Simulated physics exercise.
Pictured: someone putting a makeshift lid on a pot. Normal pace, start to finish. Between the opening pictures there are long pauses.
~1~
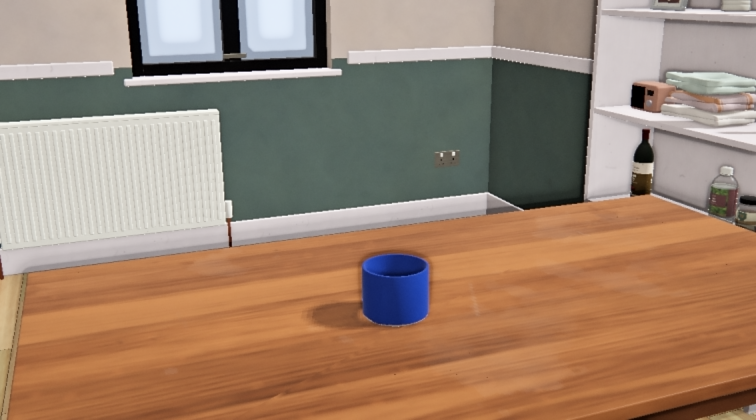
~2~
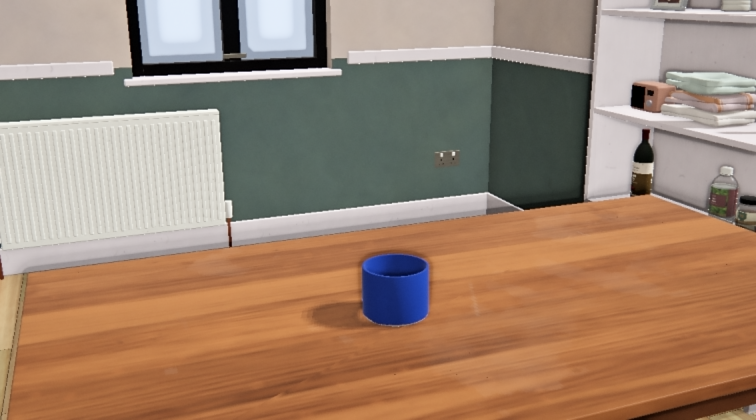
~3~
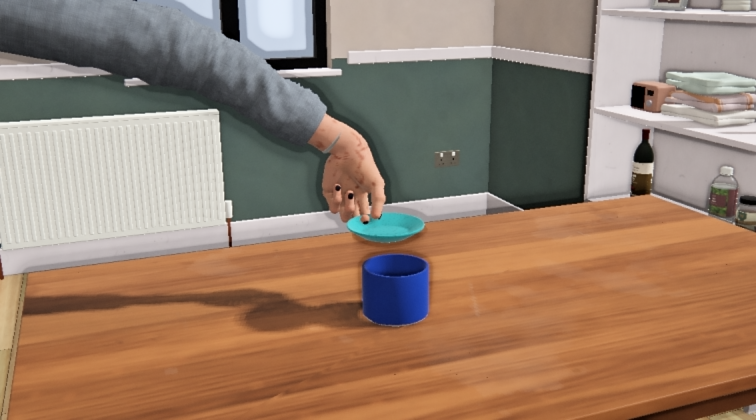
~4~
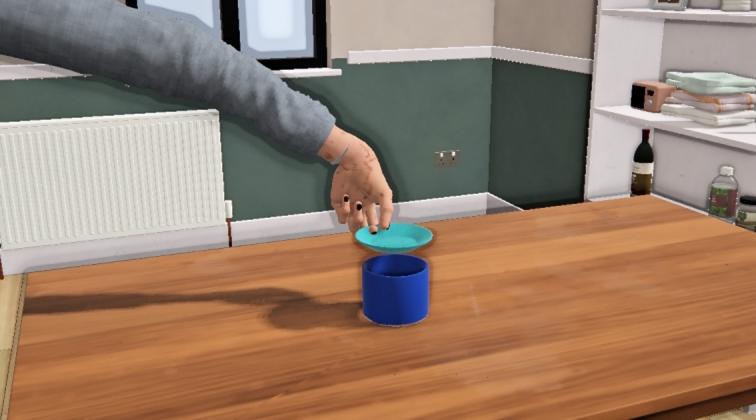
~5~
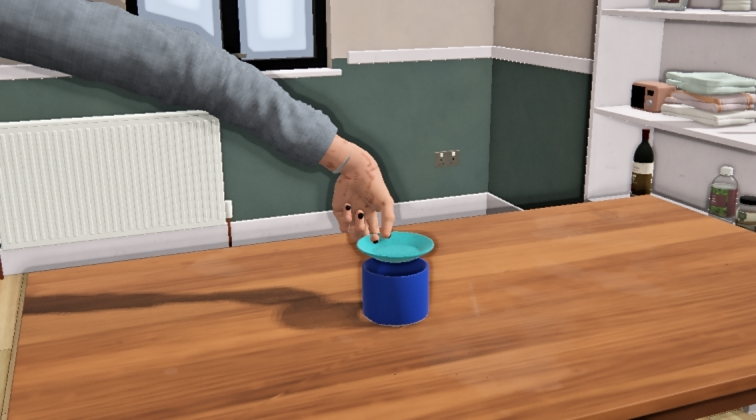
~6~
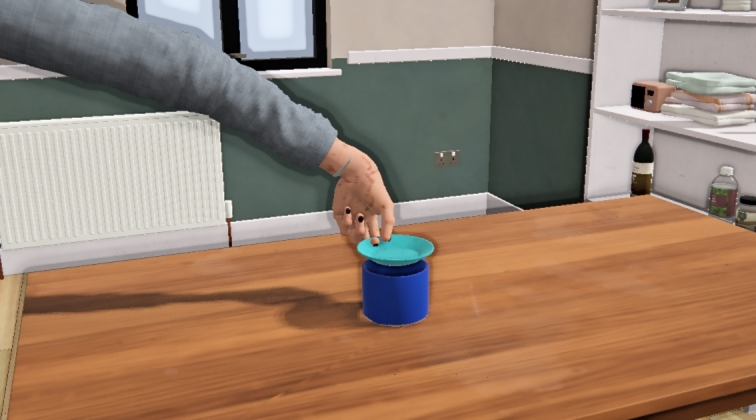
At the start, a blue pot stands alone on a wooden table, and nothing moves. Then an arm in a grey-blue sleeve reaches in from the left, holding a turquoise saucer above the pot. The hand shifts it slightly right and lowers it onto the rim, still holding it.
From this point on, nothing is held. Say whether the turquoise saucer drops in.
My guess is it will be held up by the edge.
Then, 0.10 s past the last view, turquoise saucer moving near (395, 259).
Finally, the turquoise saucer covers the opening, near (395, 259).
